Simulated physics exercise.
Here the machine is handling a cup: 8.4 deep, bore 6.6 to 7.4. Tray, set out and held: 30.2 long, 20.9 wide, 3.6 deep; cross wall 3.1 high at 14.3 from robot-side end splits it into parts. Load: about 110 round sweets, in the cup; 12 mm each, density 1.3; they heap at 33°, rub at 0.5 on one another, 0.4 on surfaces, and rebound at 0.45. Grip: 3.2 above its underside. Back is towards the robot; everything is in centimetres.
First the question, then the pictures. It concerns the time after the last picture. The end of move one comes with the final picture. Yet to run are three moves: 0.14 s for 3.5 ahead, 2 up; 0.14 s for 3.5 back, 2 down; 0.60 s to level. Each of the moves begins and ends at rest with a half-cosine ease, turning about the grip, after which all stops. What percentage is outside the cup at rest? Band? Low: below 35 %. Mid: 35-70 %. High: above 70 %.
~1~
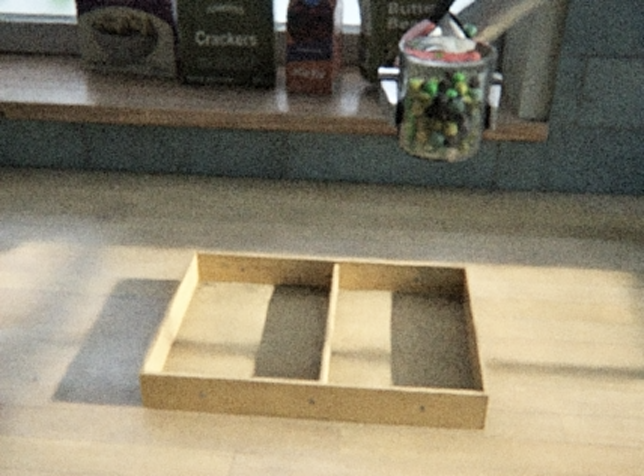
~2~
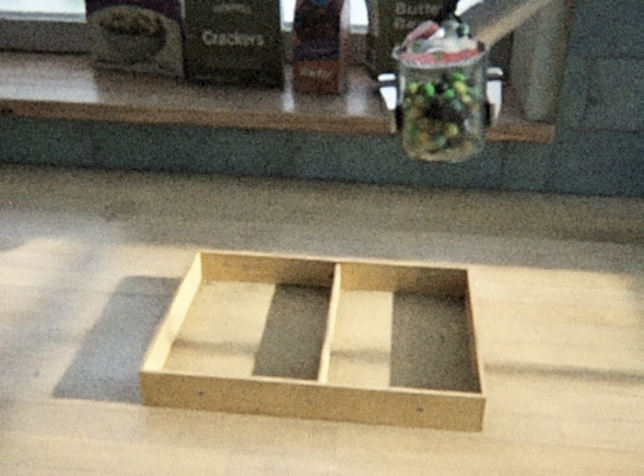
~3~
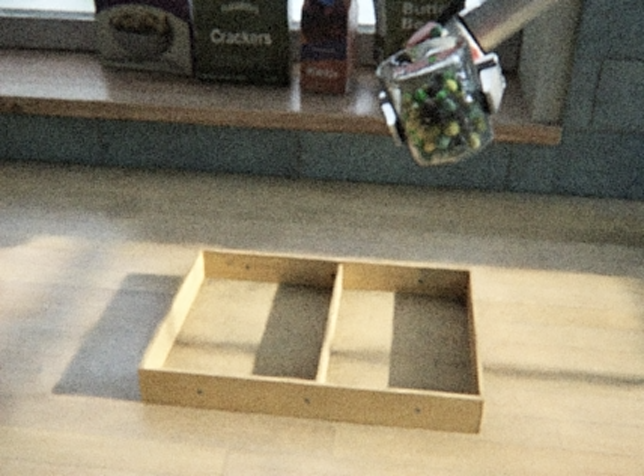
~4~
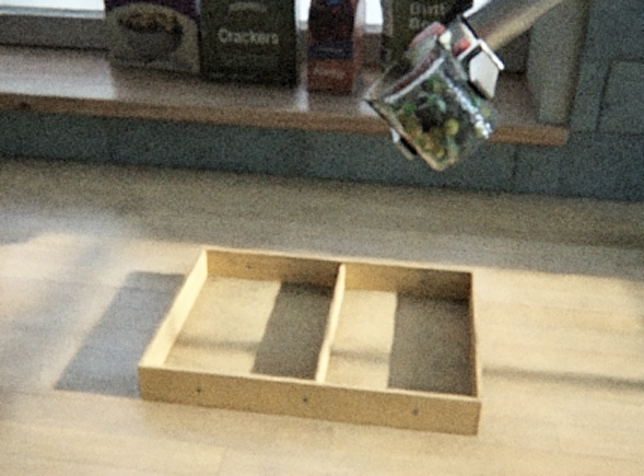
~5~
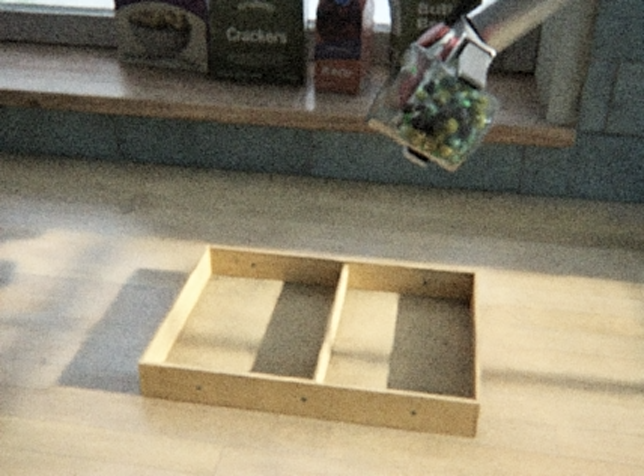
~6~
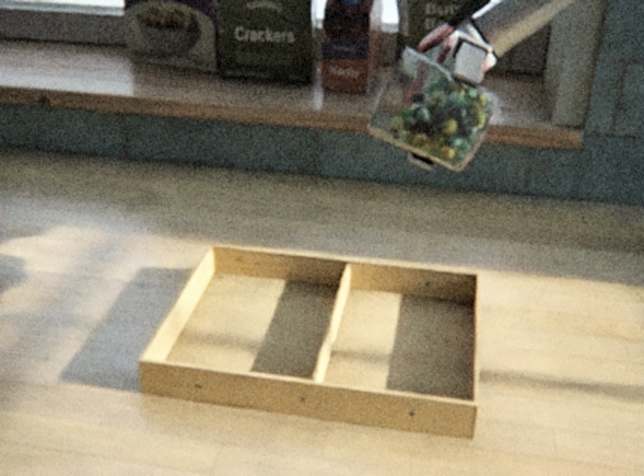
Low.
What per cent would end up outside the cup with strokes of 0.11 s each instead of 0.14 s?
That would give around 40 per cent.
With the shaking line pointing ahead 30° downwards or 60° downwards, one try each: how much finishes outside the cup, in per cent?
It comes to around 5 per cent on the first try and around 0 per cent on the second.
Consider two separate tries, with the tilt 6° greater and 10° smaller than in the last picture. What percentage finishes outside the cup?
It would be around 25 and 5 per cent.
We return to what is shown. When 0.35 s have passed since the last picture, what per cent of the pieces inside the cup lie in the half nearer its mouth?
Around 45 percent.
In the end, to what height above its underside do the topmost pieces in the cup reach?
Height at rest: Approx. 6.5 cm.
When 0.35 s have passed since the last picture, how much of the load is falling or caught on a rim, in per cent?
It amounts to roughly 14 in a hundred.
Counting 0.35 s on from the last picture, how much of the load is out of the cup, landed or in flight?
15 %.
Then, 0.35 s after the last picture, tilted 66° forward, highest piece 27 above the table; 92 in the cup, 15 in flight or on a rim.
Then, 0.70 s after the last picture, tilted 13° forward, highest piece 30 above the table; 92 in the cup, 10 in the far-side part, 5 in the robot-side part.
Then, 1.08 s after the last picture, level, highest piece 29 above the table; 92 in the cup, 10 in the far-side part, 5 in the robot-side part.
Then, 2.13 s after the last picture, level, highest piece 29 above the table; 92 in the cup, 10 in the far-side part, 5 in the robot-side part.
Final count, 92 in the cup, 10 in the far-side part, 5 in the robot-side part. That is 14 % outside the cup.
